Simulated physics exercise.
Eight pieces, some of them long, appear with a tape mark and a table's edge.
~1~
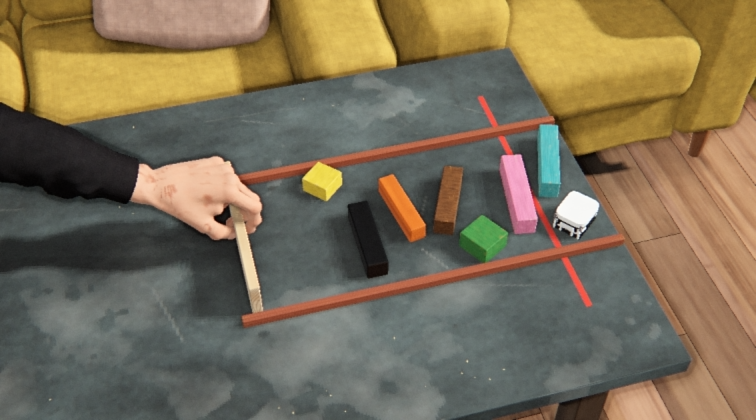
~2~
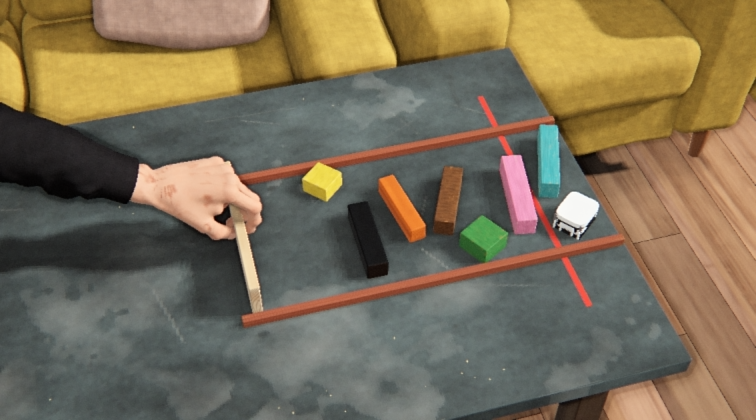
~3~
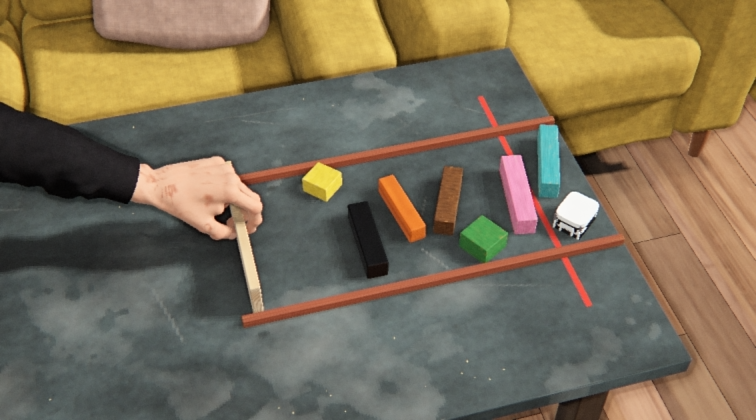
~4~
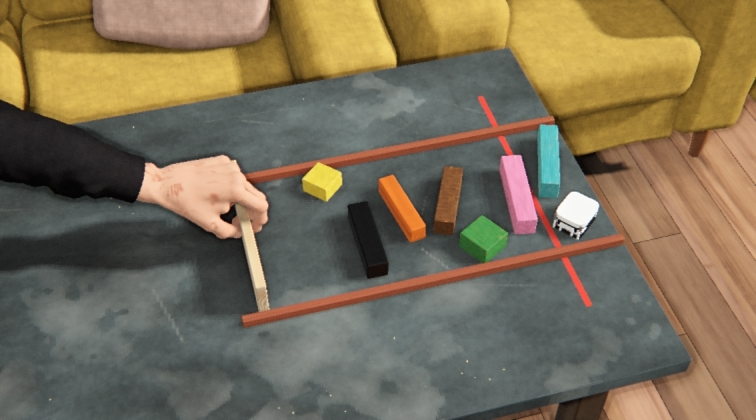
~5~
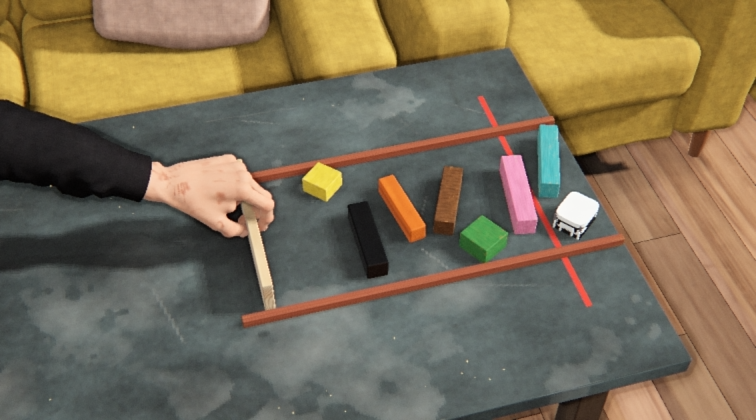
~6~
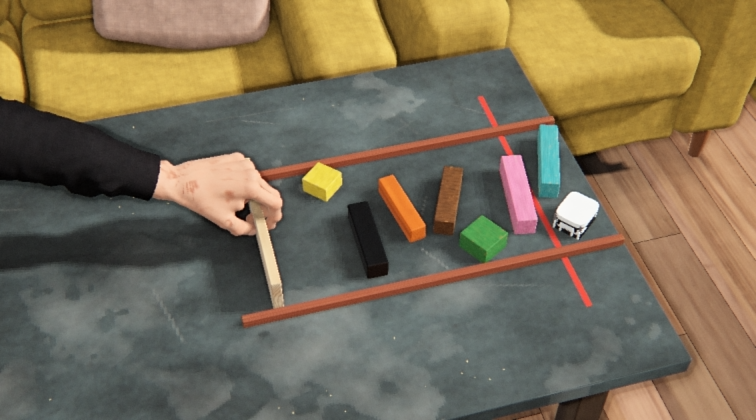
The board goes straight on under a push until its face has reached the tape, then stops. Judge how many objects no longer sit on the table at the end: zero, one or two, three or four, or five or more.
No longer on the table: Three or four.
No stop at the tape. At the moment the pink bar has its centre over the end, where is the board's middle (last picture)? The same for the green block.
For the pink bar, about (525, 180); for the green block, about (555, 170).
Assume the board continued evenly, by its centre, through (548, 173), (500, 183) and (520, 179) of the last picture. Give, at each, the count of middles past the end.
Respectively, 4, 1 and 2.
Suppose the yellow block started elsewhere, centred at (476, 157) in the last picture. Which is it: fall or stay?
It remains in place.
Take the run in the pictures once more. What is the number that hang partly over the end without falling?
The number overhanging is 0.
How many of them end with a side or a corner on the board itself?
The count in contact is 2.
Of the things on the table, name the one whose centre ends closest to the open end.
That's the brown bar.
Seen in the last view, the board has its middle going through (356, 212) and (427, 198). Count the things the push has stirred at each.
Up to then 2, and up to the other point 5.
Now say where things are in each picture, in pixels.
The first frame shows turquoise bar (548, 160); white case (576, 216); pink bar (518, 194); board (241, 235); tape (529, 191).
The second frame shows white case (576, 216); black stick (368, 239).
The third frame shows pink bar (518, 194); orange stick (401, 208).
The fourth frame shows turquoise bar (548, 160); green block (483, 240).
The fifth frame shows white case (576, 216); board (253, 233).
The sixth frame shows turquoise bar (548, 160); white case (576, 216); pink bar (518, 194); board (261, 231); tape (529, 191).
Soon after, none off yet; turquoise bar at rest near (548, 160); white case at rest near (576, 216); pink bar at rest near (518, 194).
In the end, the number that fall off is three or four; gone, pink bar, white case and turquoise bar.
